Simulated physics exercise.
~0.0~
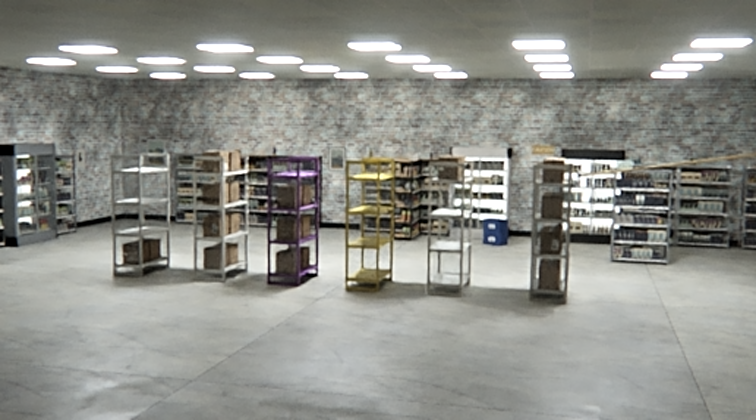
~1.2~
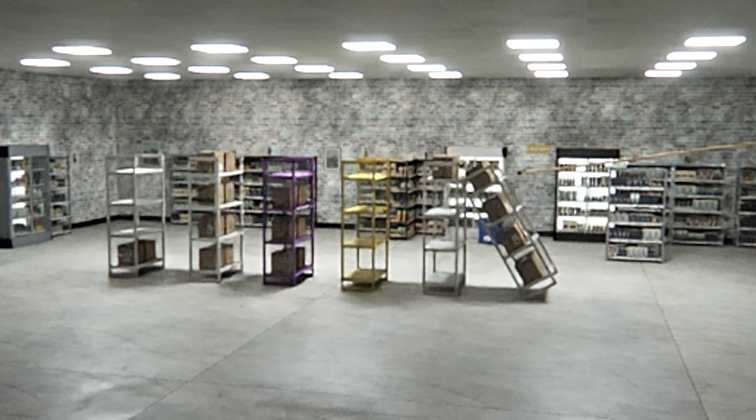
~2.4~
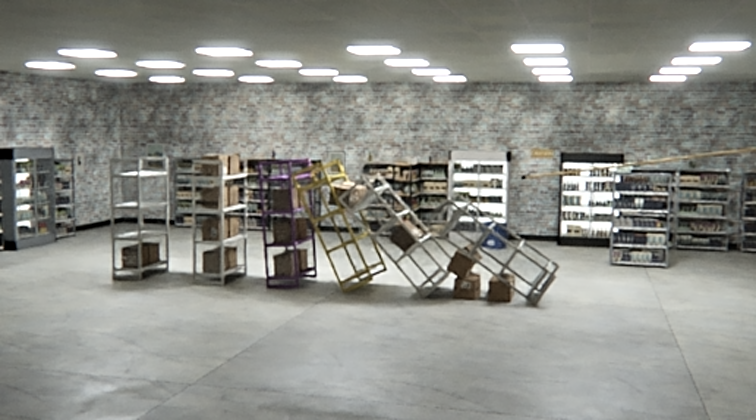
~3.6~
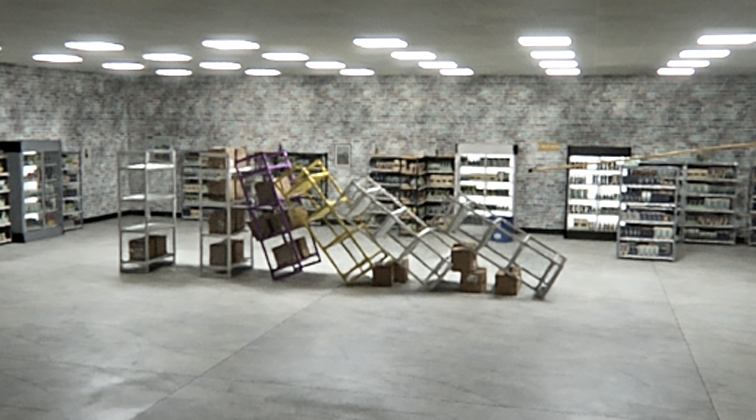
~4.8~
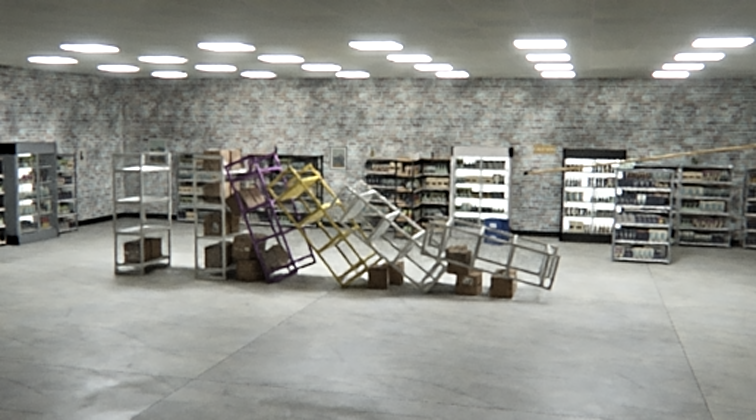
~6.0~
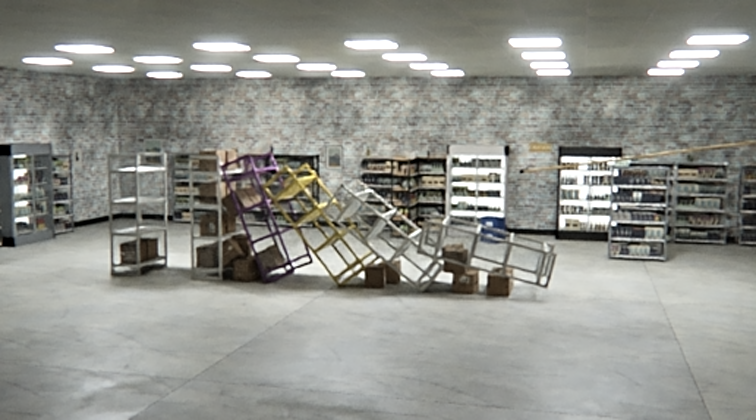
At the start, six open shelving units stand in a row across a grey concrete floor, most holding brown cartons, with a purple one and a yellow one among them. The rightmost unit tips to the left, its top reaching the empty silver unit beside it. That unit tips too and leans into the yellow one, while cartons drop to the floor. The yellow unit then tilts against the purple one, which leans left in turn. The purple unit comes to rest against its loaded neighbour, and the two silver units at the left end stay upright.
